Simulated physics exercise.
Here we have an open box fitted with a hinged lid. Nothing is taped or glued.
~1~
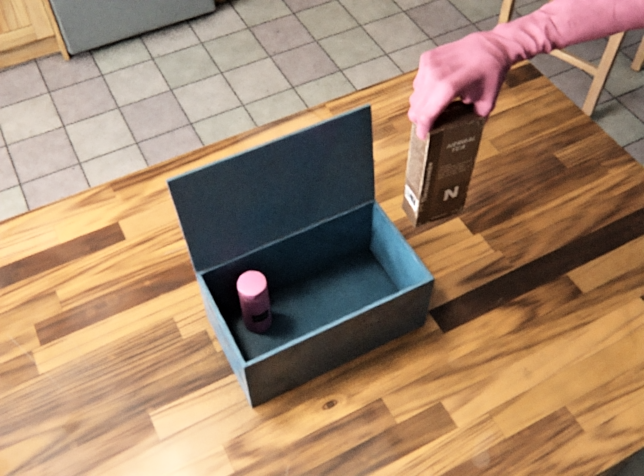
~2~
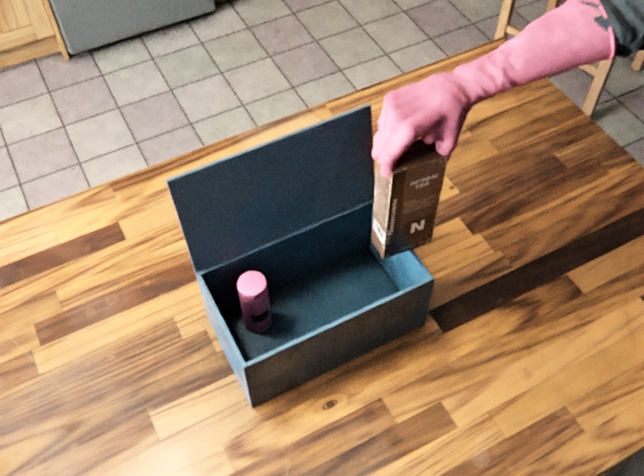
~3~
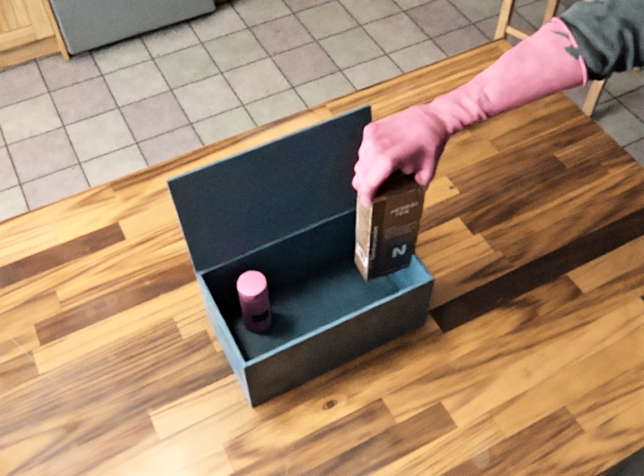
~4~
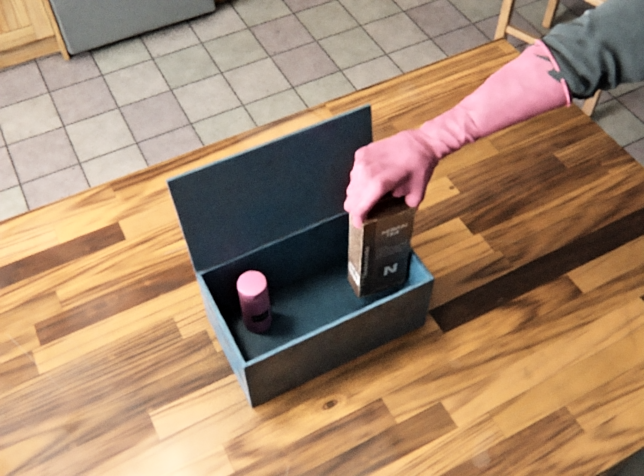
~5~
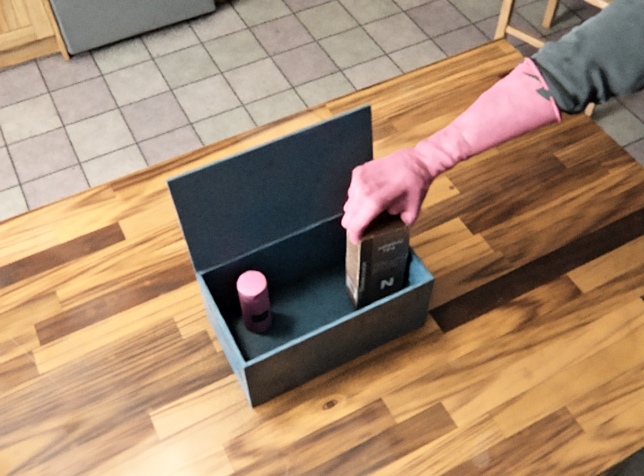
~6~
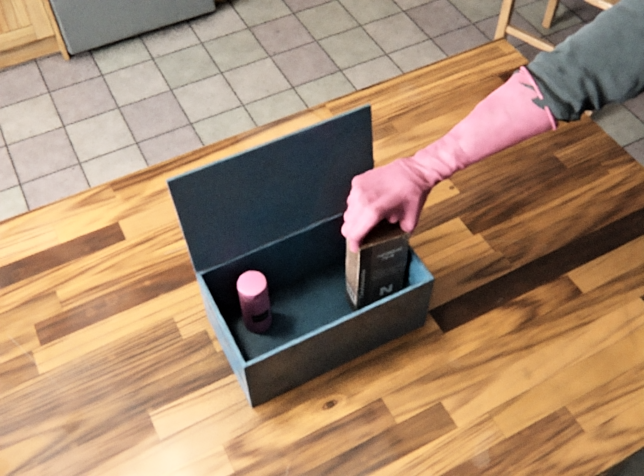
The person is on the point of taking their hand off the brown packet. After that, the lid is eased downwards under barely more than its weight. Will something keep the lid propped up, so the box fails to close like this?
Yes, it stays propped open.
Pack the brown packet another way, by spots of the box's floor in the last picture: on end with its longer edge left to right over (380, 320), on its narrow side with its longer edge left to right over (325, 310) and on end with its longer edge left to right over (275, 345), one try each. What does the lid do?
With the first placement it remains raised; with the second it settles down; with the third it remains raised.
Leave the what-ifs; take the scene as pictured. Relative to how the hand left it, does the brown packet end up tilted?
Result: The brown packet remains as it was set.
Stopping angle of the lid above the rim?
Measured angle - around 40°.
Then, 1.10 s on from there, lid starting down.
Then, 1.40 s on from there, lid 72° above the rim.
Then, 1.70 s on from there, lid 50° above the rim.
In the end, lid 41° above the rim; both unmoved. At the end, from the last picture's camera, brown packet near (376, 268).
